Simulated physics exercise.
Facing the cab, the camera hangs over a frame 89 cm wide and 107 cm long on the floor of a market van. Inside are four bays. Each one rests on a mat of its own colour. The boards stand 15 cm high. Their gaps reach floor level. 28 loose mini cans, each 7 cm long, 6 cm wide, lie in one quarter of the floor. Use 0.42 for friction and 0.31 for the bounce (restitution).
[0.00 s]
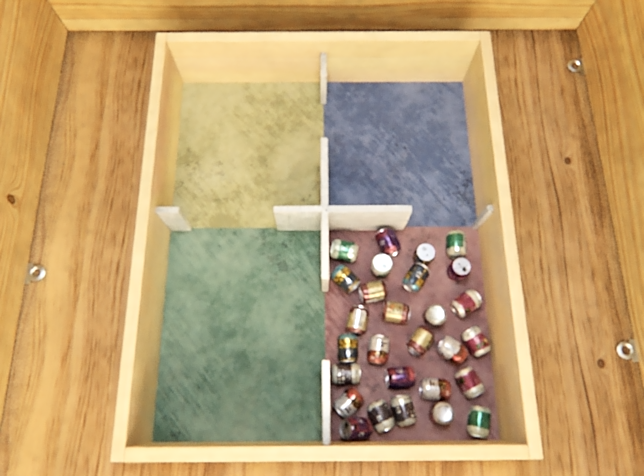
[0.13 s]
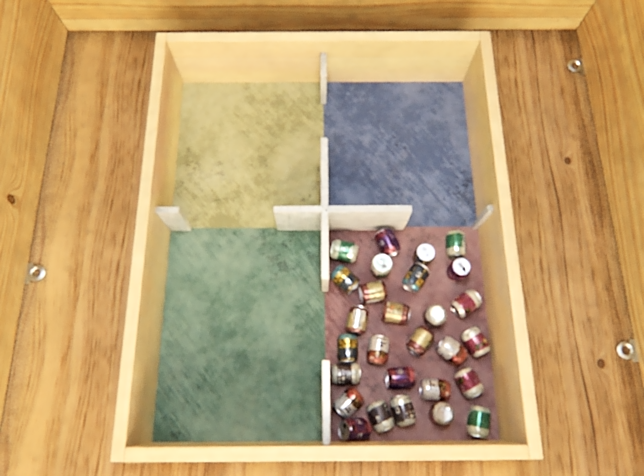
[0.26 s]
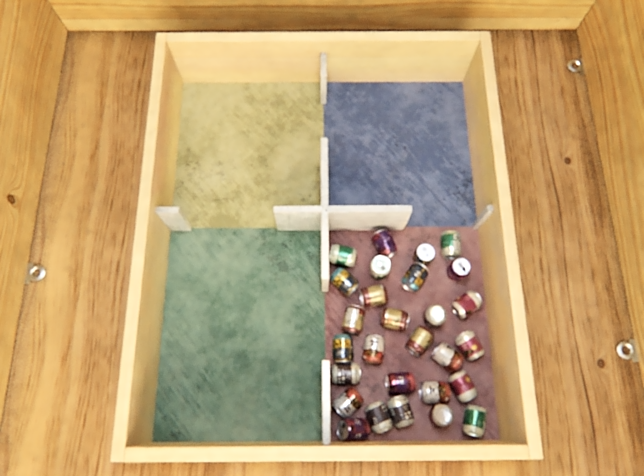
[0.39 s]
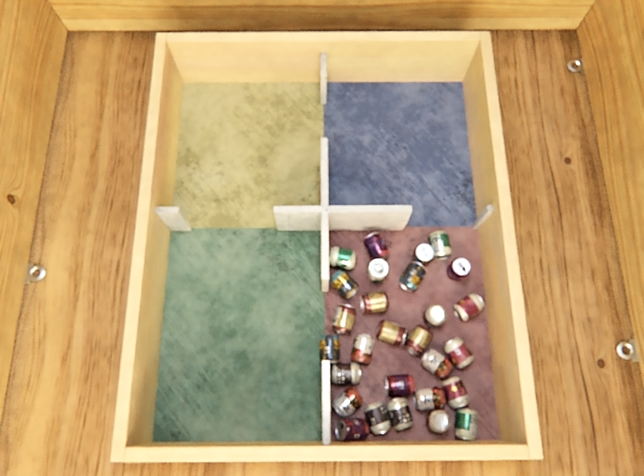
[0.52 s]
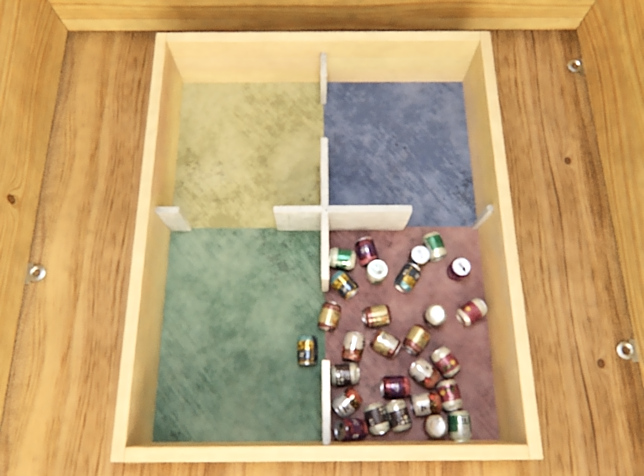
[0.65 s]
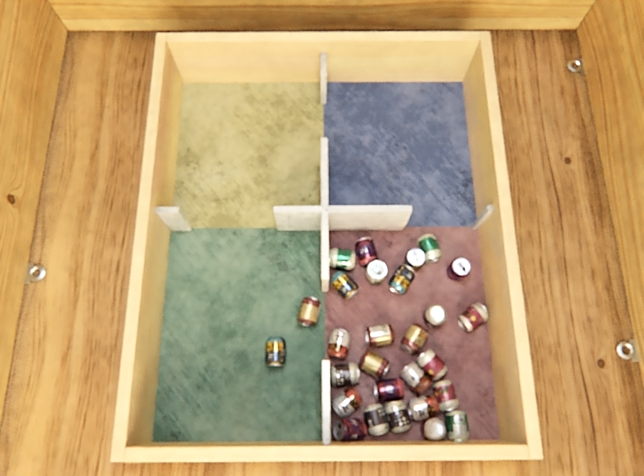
On a wooden floor inside a van, seen from above by a still camera, a shallow pale frame is split by white boards into four bays. Yellow and blue mats lie at the top, green at lower left and red at lower right, where many small colourful cans are scattered. The cans barely move at first, then shift and bunch leftward and downward, and two slide through a gap onto the green mat.
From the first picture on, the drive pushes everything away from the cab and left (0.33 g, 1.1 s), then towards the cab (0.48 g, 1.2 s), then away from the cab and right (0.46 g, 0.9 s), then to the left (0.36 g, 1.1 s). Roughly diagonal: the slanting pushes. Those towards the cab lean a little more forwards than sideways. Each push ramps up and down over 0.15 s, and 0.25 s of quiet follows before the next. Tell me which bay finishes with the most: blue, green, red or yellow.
Red.
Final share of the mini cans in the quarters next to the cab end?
Some 20 %.
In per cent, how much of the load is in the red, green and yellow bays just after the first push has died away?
After that push: Red 90, green 10 and yellow 0 percent.
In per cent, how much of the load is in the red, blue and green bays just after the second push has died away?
Red 60, blue 20, green 10 per cent.
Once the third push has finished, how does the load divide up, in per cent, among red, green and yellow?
In per cent: Red 70, green 10 and yellow 0.
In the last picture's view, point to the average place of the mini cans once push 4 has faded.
On average, close to pixel (328, 290).
After push 1 (1.34 s), 25 in the red bay and 3 in the green bay.
After push 2 (2.79 s), 18 in the red bay, 7 in the blue bay and 3 in the green bay.
After push 3 (3.94 s), 19 in the red bay, 6 in the blue bay and 3 in the green bay.
After push 4 (5.29 s), 14 in the red bay, 5 in the blue bay, 8 in the green bay and 1 in the yellow bay.
When it is over (at 6.64 s), 14 in the red bay, 5 in the blue bay, 8 in the green bay and 1 in the yellow bay.
